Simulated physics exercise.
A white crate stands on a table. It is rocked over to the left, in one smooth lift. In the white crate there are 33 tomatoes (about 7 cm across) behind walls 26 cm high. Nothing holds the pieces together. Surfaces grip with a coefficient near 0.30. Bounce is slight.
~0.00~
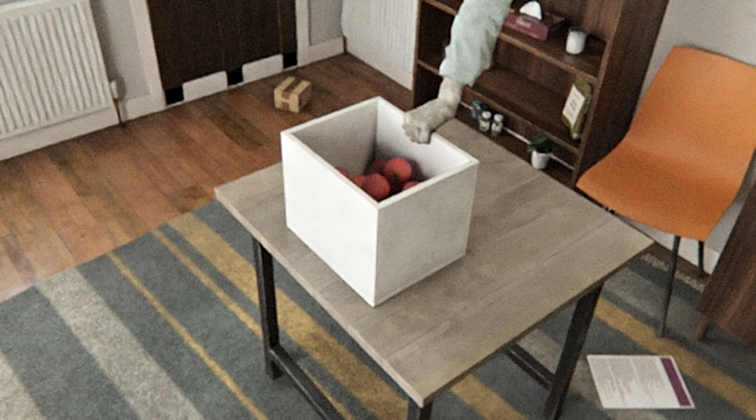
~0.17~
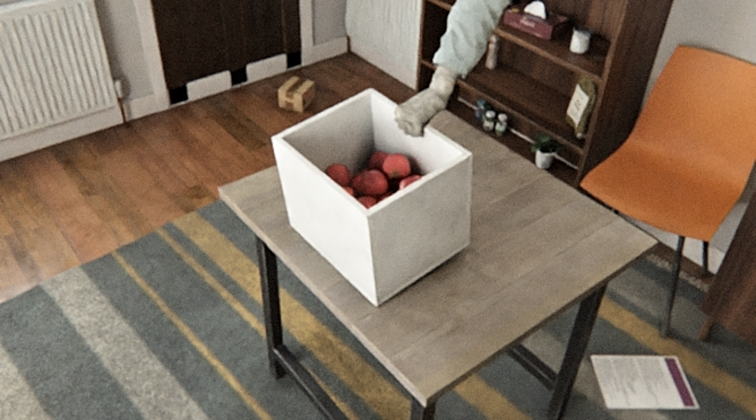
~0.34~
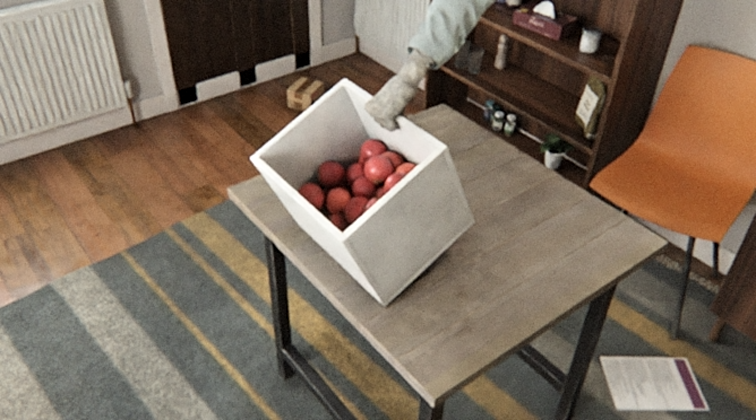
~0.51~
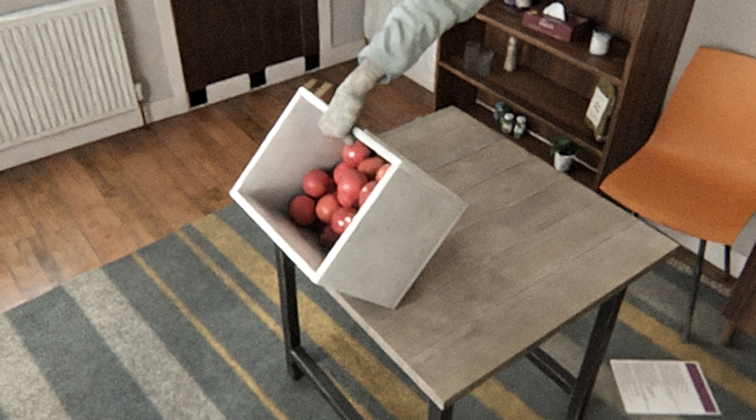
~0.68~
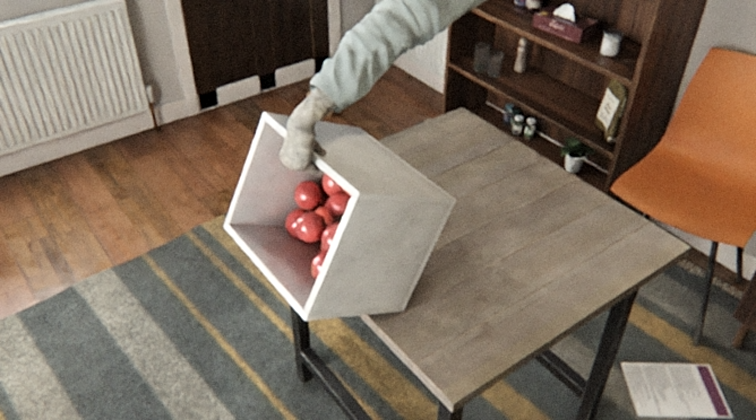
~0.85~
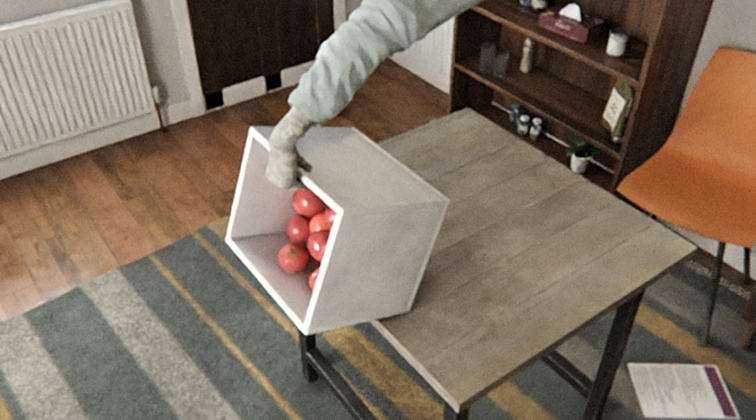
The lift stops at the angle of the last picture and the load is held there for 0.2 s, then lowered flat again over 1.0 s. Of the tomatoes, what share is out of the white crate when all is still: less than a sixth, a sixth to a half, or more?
It sheds fewer than one in six of them.
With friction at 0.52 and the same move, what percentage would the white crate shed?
In that case white crate 0 per cent.
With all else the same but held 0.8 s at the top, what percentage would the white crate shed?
In that case white crate 0 per cent.
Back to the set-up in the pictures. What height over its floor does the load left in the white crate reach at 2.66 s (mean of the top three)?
About 19 cm.
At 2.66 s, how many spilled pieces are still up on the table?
Some 0 pieces.
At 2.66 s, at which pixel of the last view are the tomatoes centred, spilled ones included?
At about (406, 221).
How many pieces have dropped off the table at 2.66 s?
About 0.
After 1.14 s, tilt 68°; white crate 33 in, 0 out.
After 1.50 s, tilt 40°; white crate 33 in, 0 out.
After 2.01 s, tilt 0°; white crate 33 in, 0 out.
Outcome (at 2.66 s), white crate 33 in, 0 out. Asked share, 0 of 33, 0 per cent.
